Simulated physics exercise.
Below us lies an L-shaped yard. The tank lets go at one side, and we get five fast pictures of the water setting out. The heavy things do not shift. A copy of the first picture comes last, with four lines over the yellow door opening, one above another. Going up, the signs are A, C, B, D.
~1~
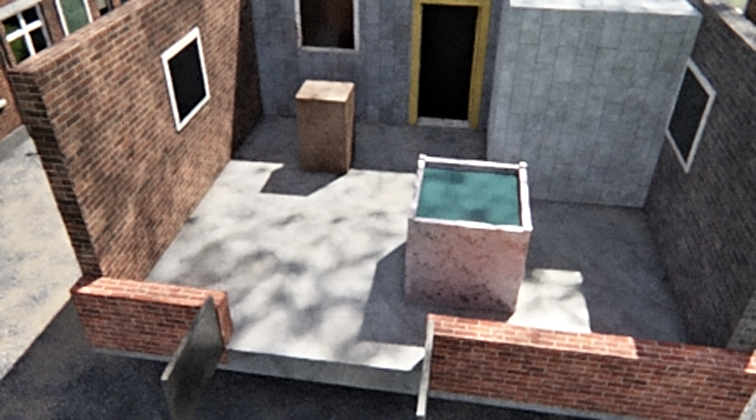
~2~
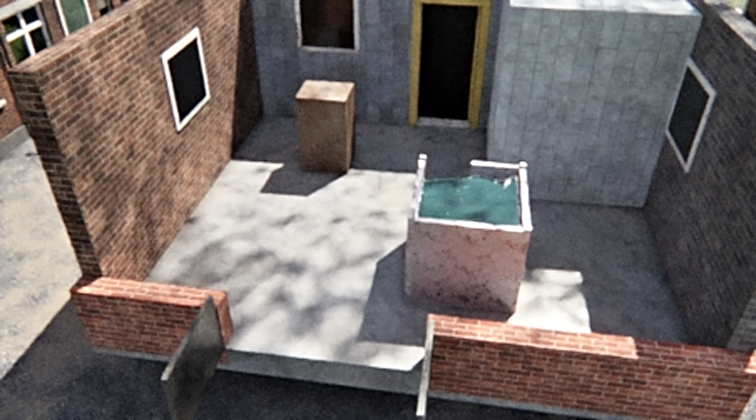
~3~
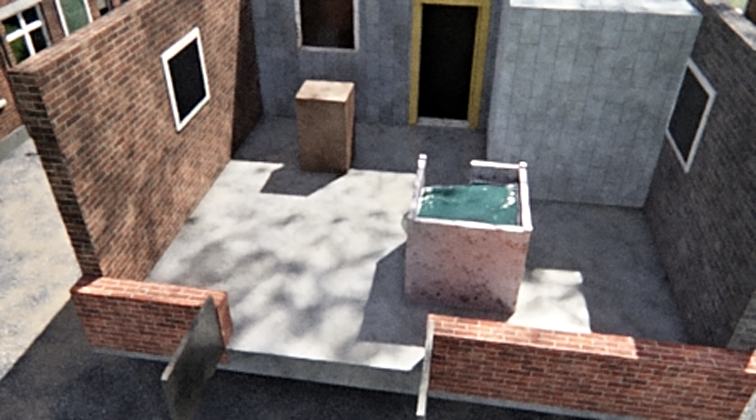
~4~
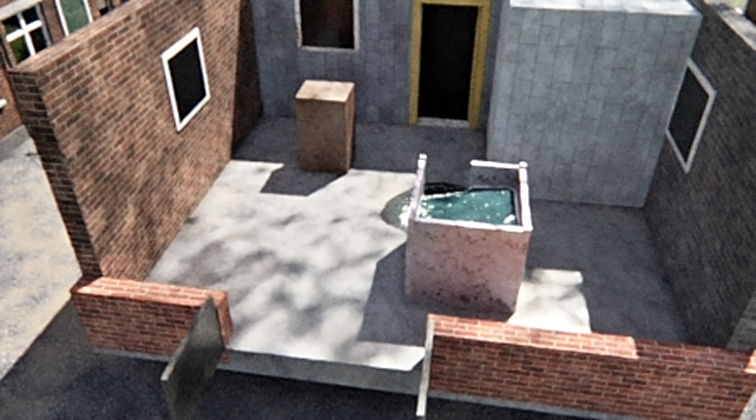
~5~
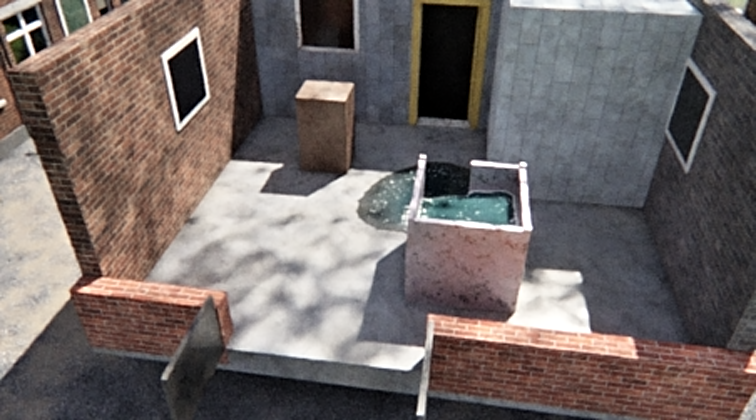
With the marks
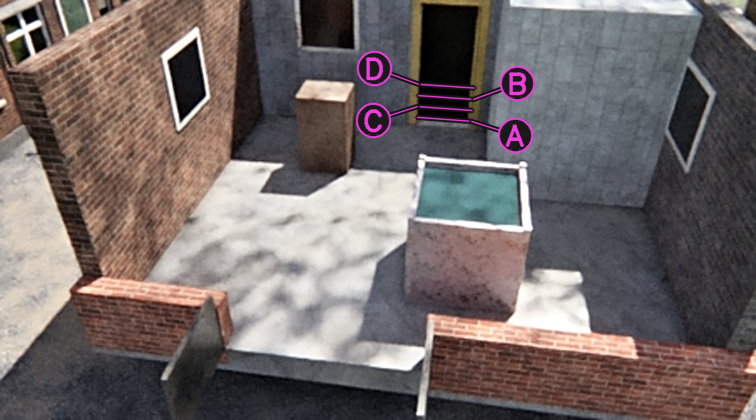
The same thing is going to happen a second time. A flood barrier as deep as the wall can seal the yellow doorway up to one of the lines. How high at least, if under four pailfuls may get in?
Line C.
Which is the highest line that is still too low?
A.
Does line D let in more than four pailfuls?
No, not at all.
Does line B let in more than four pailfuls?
No.
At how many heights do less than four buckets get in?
Three of them.
On the marked copy, A at (443, 119); B at (445, 97); C at (444, 108); D at (446, 86); from the bottom up A, C, B, D.
With A, some 20 bucketfuls get in.
With B, nothing gets over.
With C, a bucket or two gets in.
With D, nothing gets over.
